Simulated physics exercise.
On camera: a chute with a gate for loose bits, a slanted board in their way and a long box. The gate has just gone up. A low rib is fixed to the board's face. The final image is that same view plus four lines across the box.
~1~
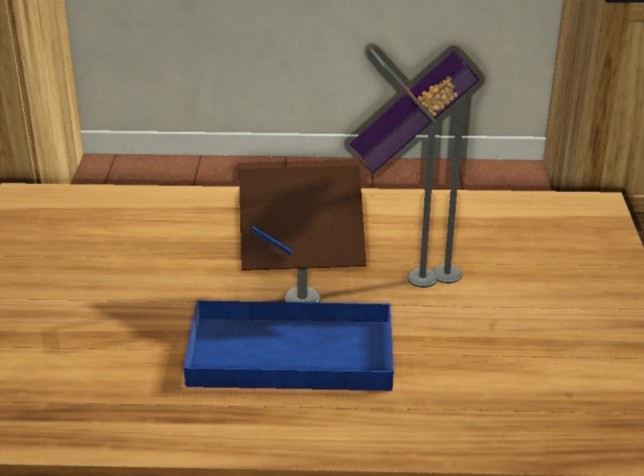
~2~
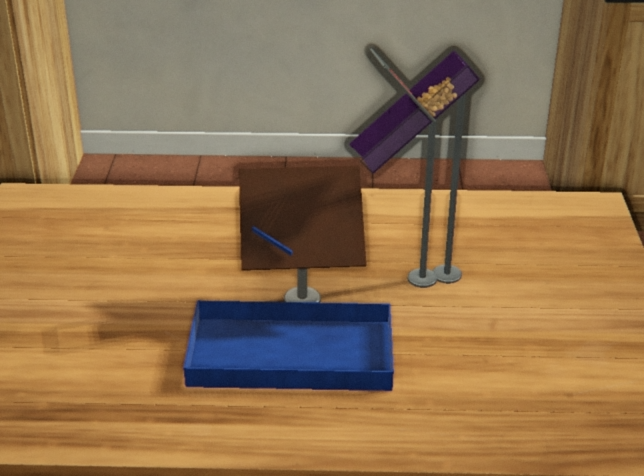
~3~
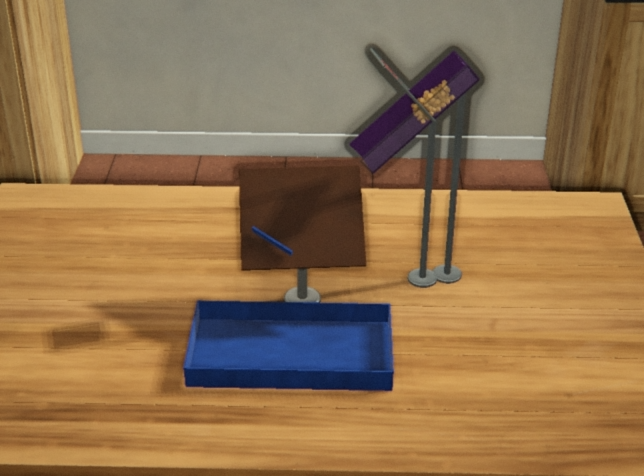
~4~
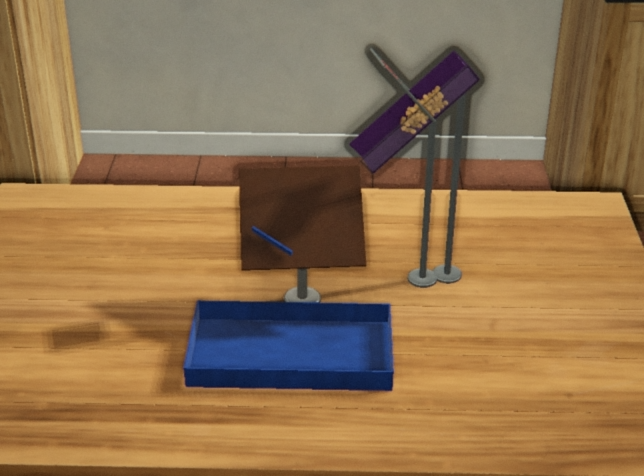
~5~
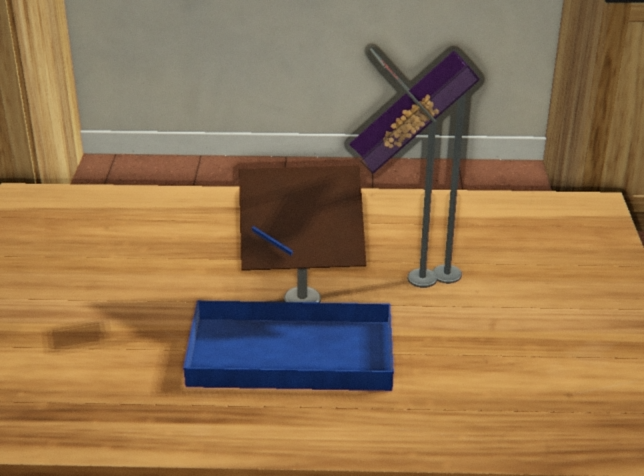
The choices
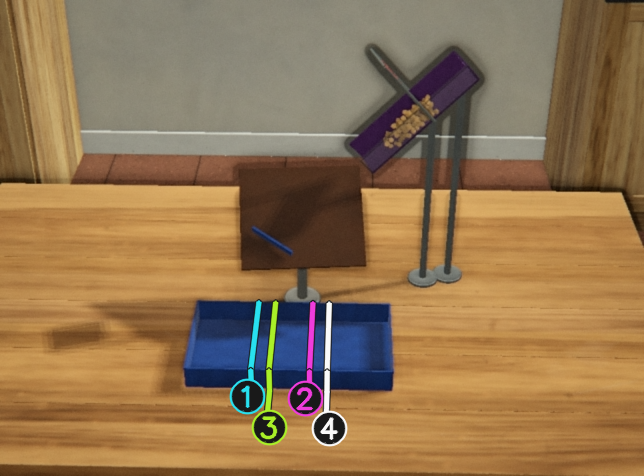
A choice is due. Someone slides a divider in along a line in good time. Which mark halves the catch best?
2 works best here.
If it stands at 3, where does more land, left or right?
More lands on the right.
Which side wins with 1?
More lands on the right.
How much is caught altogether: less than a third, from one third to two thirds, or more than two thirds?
More than two thirds.
On the marked copy, line 1 crosses the front rim at (250, 369); line 2 crosses the front rim at (309, 370); line 3 crosses the front rim at (269, 369); line 4 crosses the front rim at (327, 370).
For line 1, of what is caught, just a few on the left of the divider, almost all on the right.
For line 2, of what is caught, roughly two thirds on the left of the divider, roughly a third on the right.
For line 3, of what is caught, about a tenth on the left of the divider, almost all on the right.
For line 4, of what is caught, almost all on the left of the divider, about a tenth on the right.
